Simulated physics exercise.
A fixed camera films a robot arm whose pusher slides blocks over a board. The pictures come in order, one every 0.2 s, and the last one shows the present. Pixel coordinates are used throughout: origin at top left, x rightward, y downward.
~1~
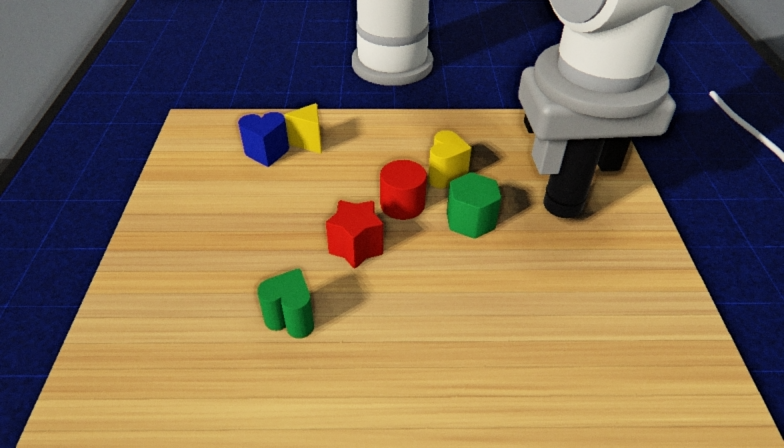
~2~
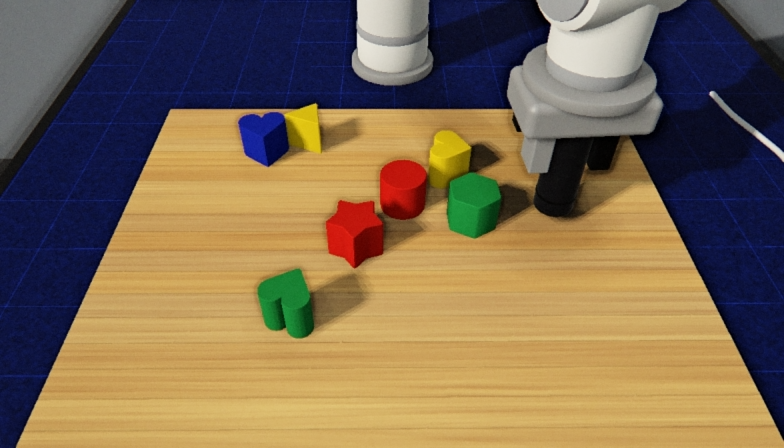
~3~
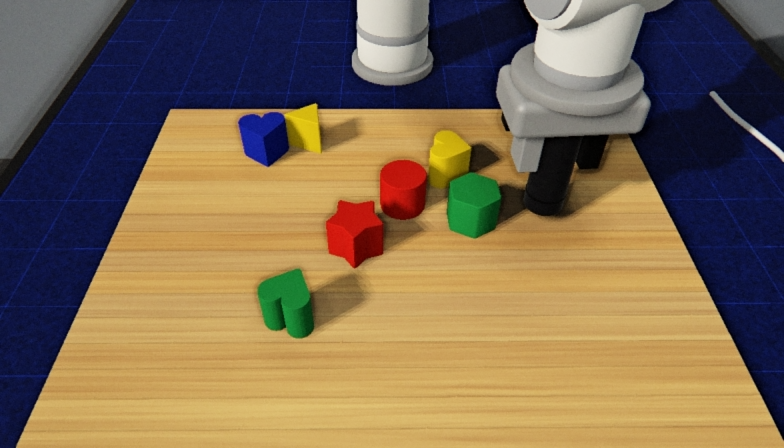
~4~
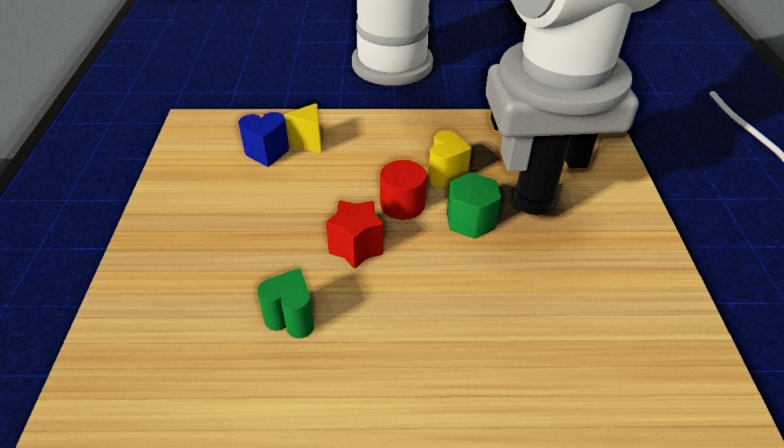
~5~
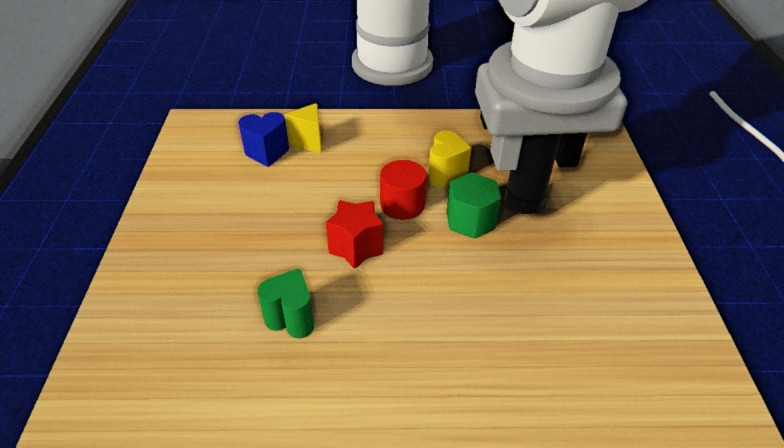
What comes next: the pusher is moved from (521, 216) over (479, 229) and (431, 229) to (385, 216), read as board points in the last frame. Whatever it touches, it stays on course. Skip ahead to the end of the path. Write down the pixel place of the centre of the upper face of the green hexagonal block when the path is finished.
It will likely be found at (341, 187).
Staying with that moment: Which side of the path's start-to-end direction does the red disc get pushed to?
Right side.
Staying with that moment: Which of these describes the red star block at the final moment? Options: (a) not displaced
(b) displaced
b
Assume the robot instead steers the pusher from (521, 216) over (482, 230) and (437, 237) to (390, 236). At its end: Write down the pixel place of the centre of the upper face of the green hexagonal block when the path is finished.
Pixel (360, 181).
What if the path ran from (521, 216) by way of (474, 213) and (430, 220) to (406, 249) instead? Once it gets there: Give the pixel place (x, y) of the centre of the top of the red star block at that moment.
Top centre: (312, 227).
What follows on the original path. One third of the way, pusher at (479, 215); red disc at (396, 172); green hexagonal block at (437, 193), turned 20° clockwise.
Two thirds of the way, pusher at (430, 215); red star block at (350, 218), turned 15° anticlockwise; red disc at (365, 164); green hexagonal block at (387, 193), turned 20° clockwise.
At the end, pusher at (385, 203); red star block at (335, 220), turned 60° anticlockwise; red disc at (344, 155); yellow heart in place; green hexagonal block at (341, 187).
